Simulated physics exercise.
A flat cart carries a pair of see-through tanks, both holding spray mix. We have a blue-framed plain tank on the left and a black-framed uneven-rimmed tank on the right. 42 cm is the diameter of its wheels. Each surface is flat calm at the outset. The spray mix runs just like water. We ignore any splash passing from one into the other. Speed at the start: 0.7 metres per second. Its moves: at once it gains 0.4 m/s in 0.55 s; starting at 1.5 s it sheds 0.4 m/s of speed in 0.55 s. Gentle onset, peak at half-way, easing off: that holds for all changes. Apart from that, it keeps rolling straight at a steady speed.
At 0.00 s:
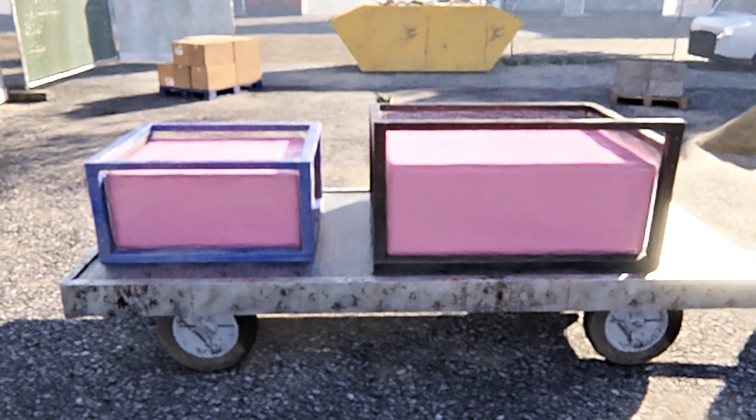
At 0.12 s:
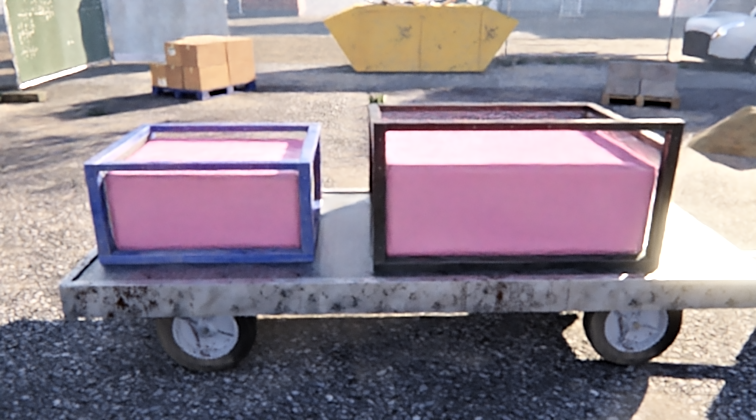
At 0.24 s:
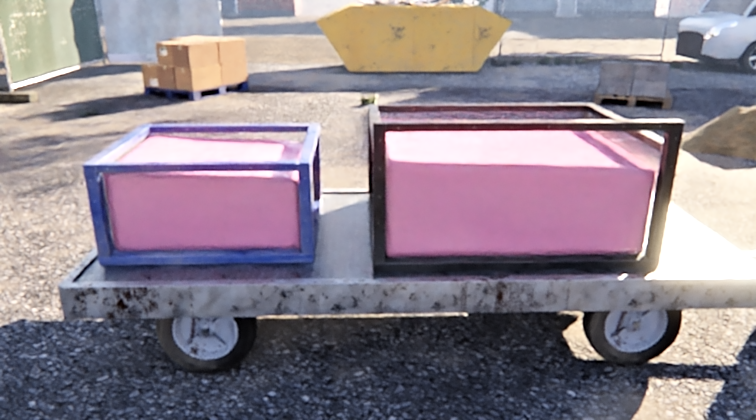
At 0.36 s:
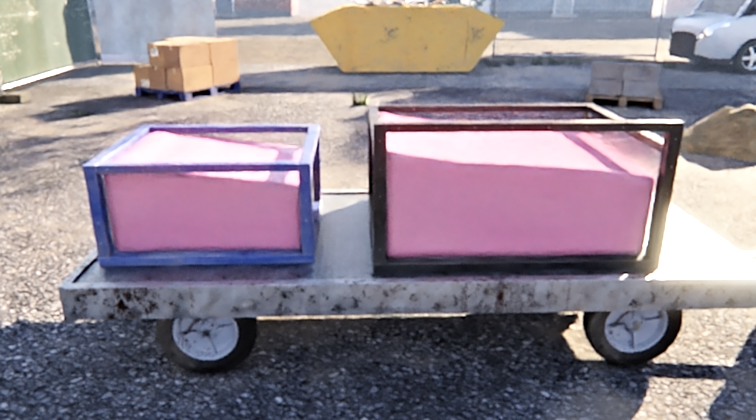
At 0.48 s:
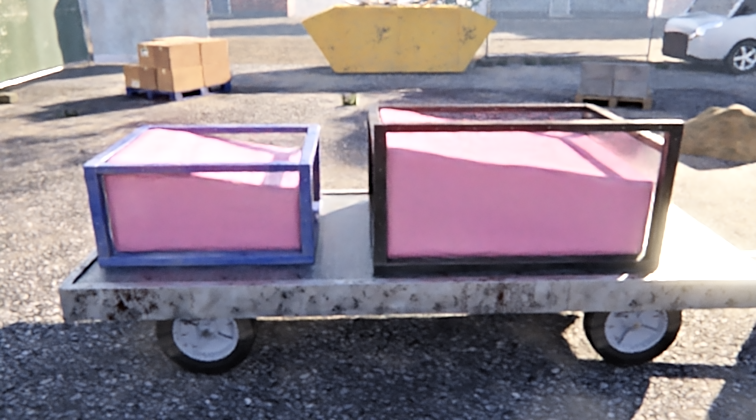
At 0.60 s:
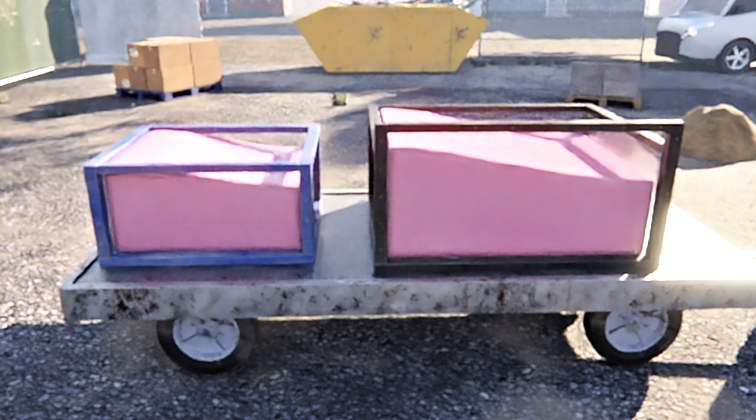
A flat cart carrying two framed tanks of pink liquid rolled to the right past a yellow skip, and the liquid, level at first, then sloped up toward the left in both tanks.
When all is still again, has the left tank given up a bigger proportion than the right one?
The leftmost one.
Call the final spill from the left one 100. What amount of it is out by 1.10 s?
By then it's around 0 per cent.
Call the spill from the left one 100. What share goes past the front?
Some 50 per cent of it.
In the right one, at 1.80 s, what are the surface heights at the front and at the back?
Front level 38 cm, back level 44 cm.
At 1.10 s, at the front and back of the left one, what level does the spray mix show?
Front 40 cm, back 28 cm.
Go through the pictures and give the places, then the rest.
In the first picture, left tank, levels hidden; right tank, front level (634, 158), back level (403, 160); the front is on the right, levels are read along the near walls.
In the second picture, left tank, levels hidden; right tank, front level (633, 159), back level (403, 160).
In the third picture, left tank, levels hidden; right tank, front level (633, 160), back level (403, 159).
In the fourth picture, left tank, front level (284, 180), back level (125, 160); right tank, front level (631, 172), back level (403, 148).
In the fifth picture, left tank, front level (284, 183), back level (125, 157); right tank, front level (631, 176), back level (404, 144).
In the sixth picture, left tank, front level (284, 183), back level (125, 158); right tank, front level (631, 176), back level (404, 145).
Then, 1.10 s in, the left one has lost nothing (front 40 cm, back 28 cm); the right one has lost nothing (front 46 cm, back 35 cm).
Then, 1.80 s in, the left one has lost nothing (front 33 cm, back 34 cm); the right one has lost nothing (front 38 cm, back 43 cm).
Then, 2.60 s in, the left one has lost 1 per cent, over the front (front 26 cm, back 43 cm); the right one has lost nothing (front 40 cm, back 40 cm).
Then, 5.03 s in, the left one has lost 3 per cent, over the front and the back, a little elsewhere; the right one has lost nothing.
